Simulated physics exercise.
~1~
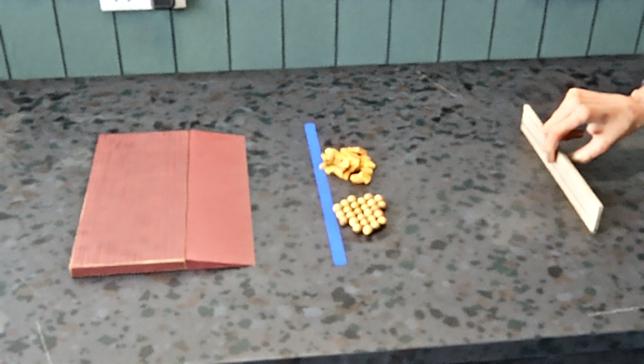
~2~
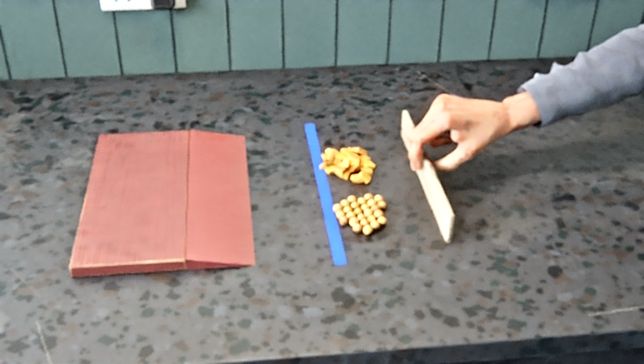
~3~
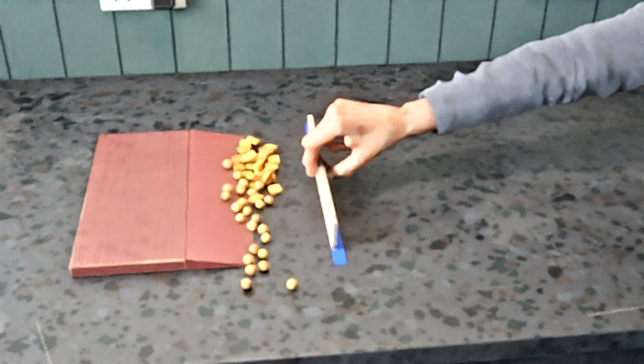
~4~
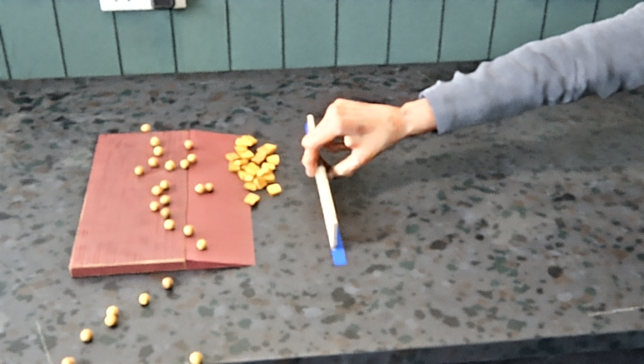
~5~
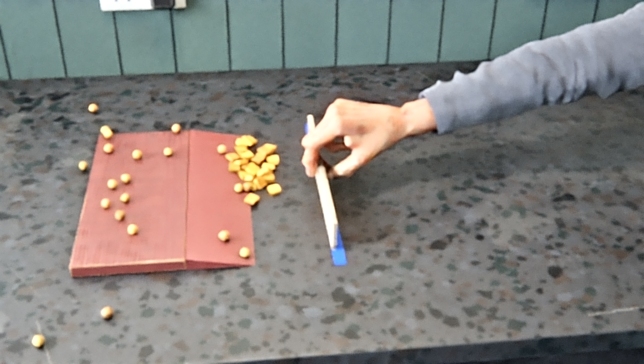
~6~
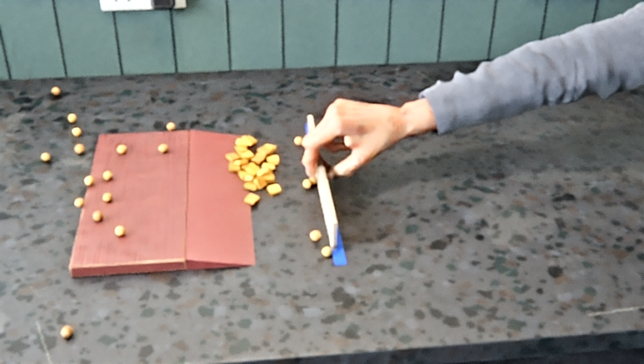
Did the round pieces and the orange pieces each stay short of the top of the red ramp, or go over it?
Most of the round pieces went over the top, though a few ended up back near the strip of wood. The orange pieces all stayed short of the top, bunched around the ramp's lower edge.
